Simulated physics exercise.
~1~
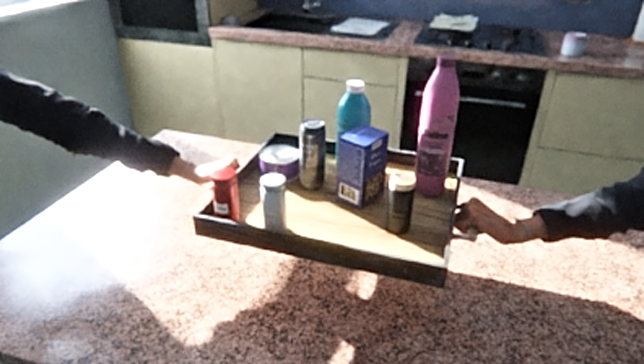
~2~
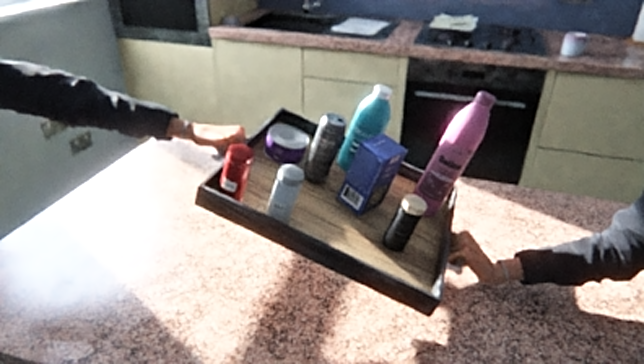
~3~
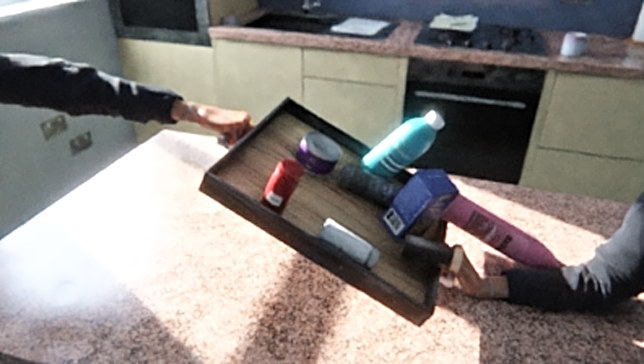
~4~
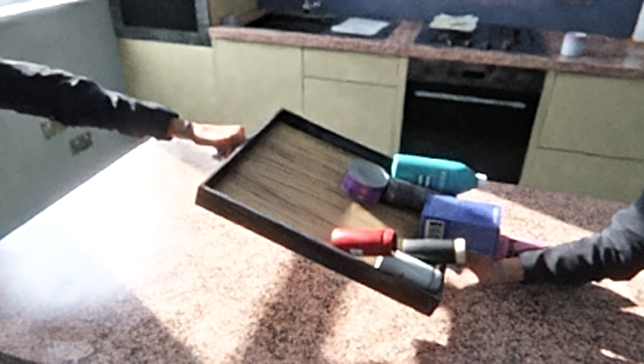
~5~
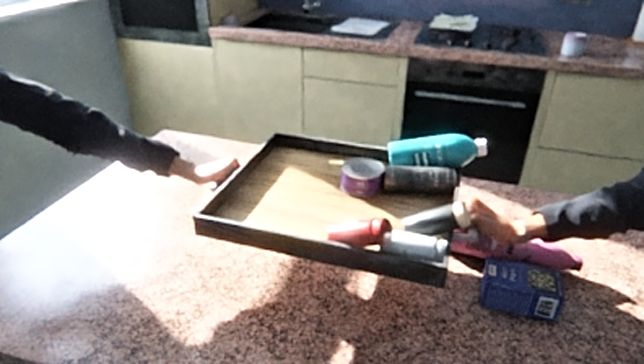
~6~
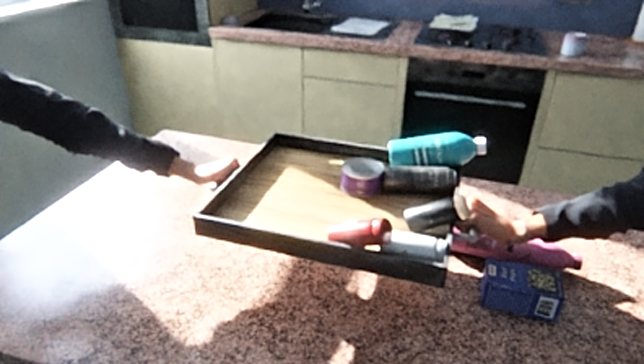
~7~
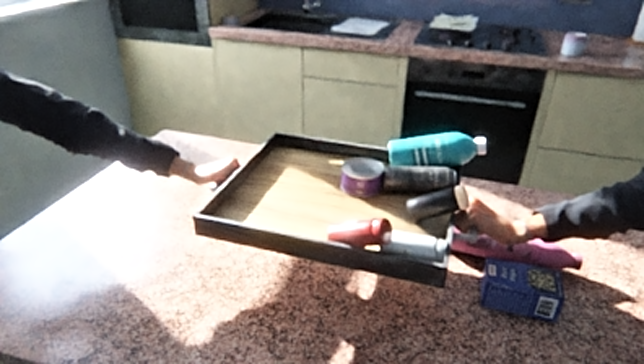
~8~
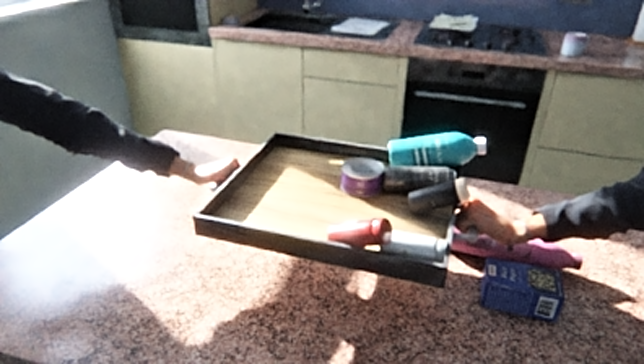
We see two hands tilt a tray of upright bottles, shakers, a tub and a carton down to the right, toppling and sliding most items; the tray levels with several lying on it, the tub still upright, while the pink bottle and blue carton rest on the counter.
